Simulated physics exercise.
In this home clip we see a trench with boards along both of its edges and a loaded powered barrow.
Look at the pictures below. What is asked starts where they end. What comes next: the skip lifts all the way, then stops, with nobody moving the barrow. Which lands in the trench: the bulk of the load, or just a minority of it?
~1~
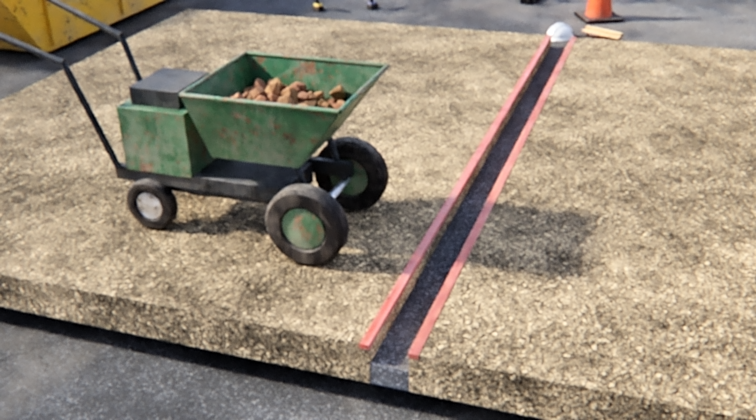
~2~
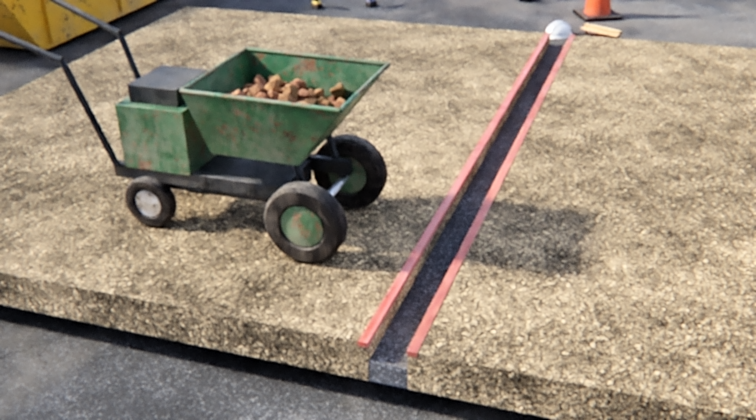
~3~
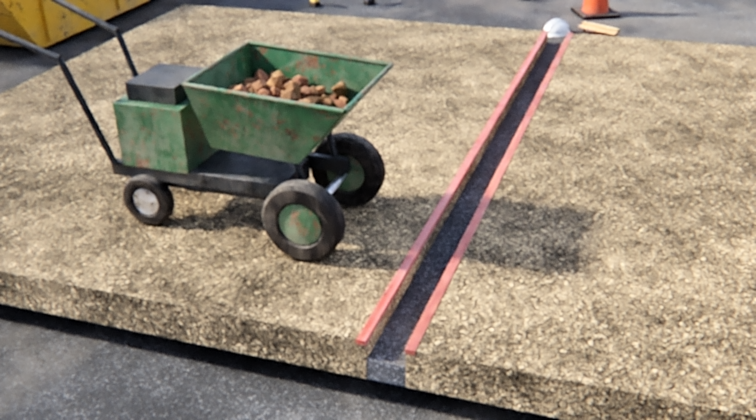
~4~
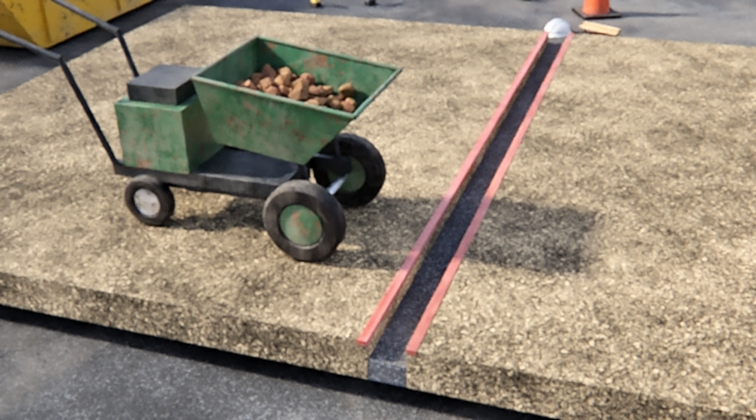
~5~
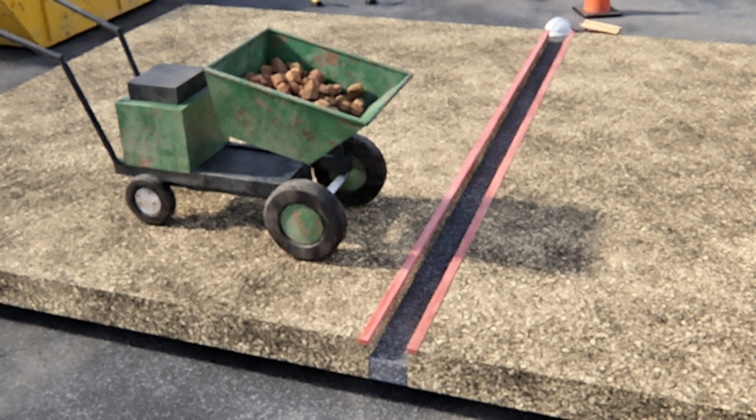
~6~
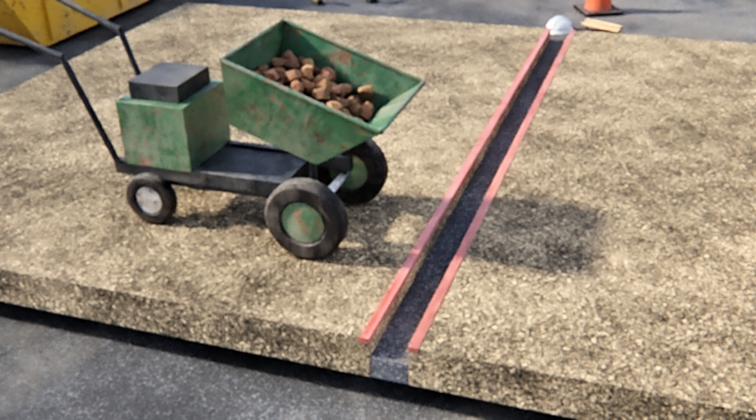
The trench is going to take short of half of it.
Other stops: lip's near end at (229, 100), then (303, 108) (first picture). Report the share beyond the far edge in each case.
0 % for the first, 20 % for the second.
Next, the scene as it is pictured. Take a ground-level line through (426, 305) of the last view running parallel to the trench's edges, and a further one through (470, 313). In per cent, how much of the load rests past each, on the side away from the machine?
Close to 70 and 40 per cent respectively.
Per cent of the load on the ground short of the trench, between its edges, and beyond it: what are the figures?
In percent, short 0, between 5 and beyond 70.
Soon after the last picture, skip tipped steeply; all in the skip.
A little later, skip tipped right over; about two thirds in the skip; about a third beyond it; a stray few falling.
Later still, skip tipped right over; about a quarter in the skip; a small part in or heaped over the trench; about two thirds beyond it.
At rest, skip tipped right over; about a quarter in the skip; a small part in or heaped over the trench; about two thirds beyond it.
